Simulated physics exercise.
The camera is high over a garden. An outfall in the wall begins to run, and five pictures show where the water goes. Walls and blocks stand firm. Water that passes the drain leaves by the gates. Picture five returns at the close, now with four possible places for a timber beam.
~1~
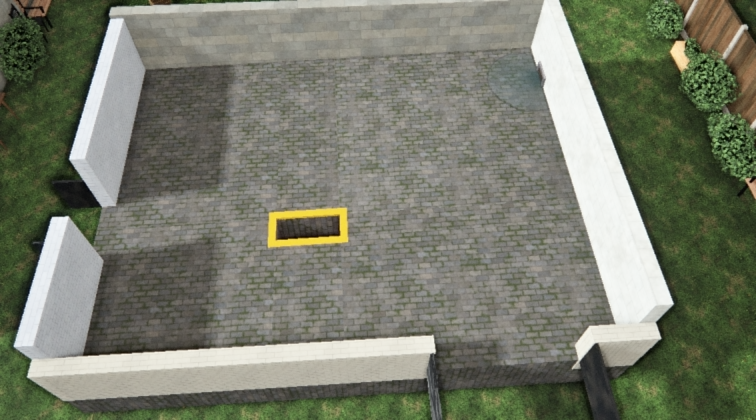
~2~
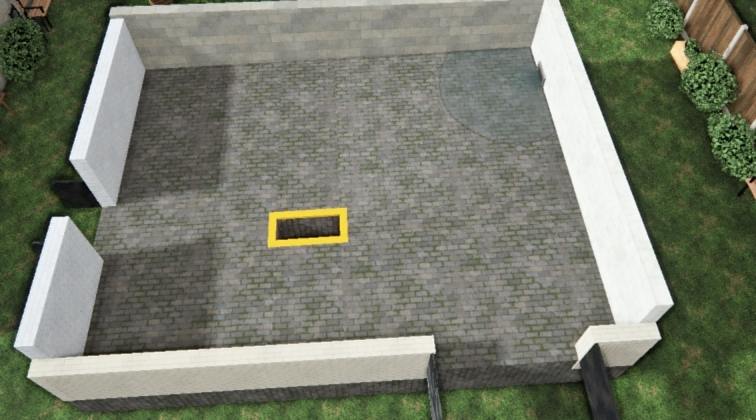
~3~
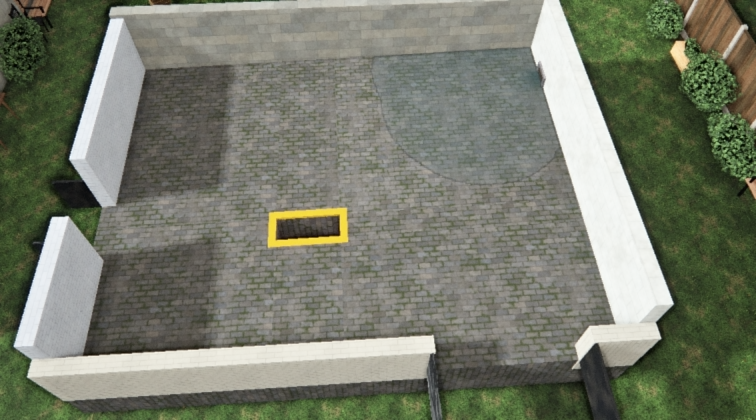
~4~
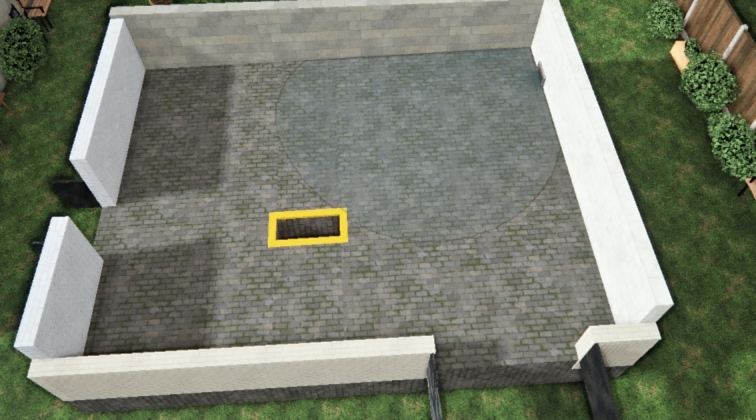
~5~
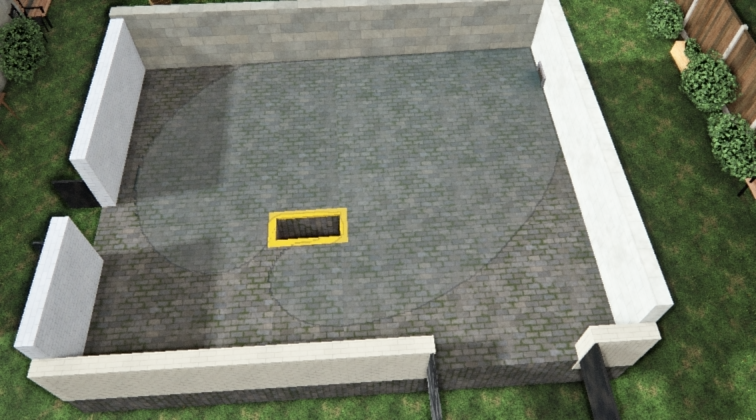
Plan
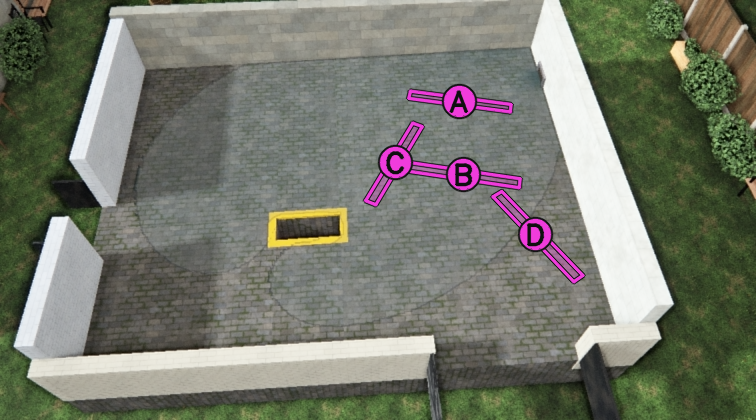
A walled, paved yard in a garden lay mostly dry as a small pool of water in the far right corner spread left and toward the front, finally reaching the yellow-edged drain pit.
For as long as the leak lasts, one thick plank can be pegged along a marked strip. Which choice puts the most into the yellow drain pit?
It is D.
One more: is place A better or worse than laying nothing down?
It is worse.
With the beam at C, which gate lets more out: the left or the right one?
The left one.
In magenta, A from (409, 94) to (510, 108); B from (409, 166) to (519, 183); C from (370, 202) to (417, 124); D from (497, 194) to (578, 278).
Choosing A, about 8 % of the stream goes into the yellow drain pit, about 84 % out by the gates.
Choosing B, about 13 % of the stream goes into the yellow drain pit, about 79 % out by the gates.
Choosing C, about 11 % of the stream goes into the yellow drain pit, about 81 % out by the gates.
Choosing D, about 22 % of the stream goes into the yellow drain pit, about 71 % out by the gates.
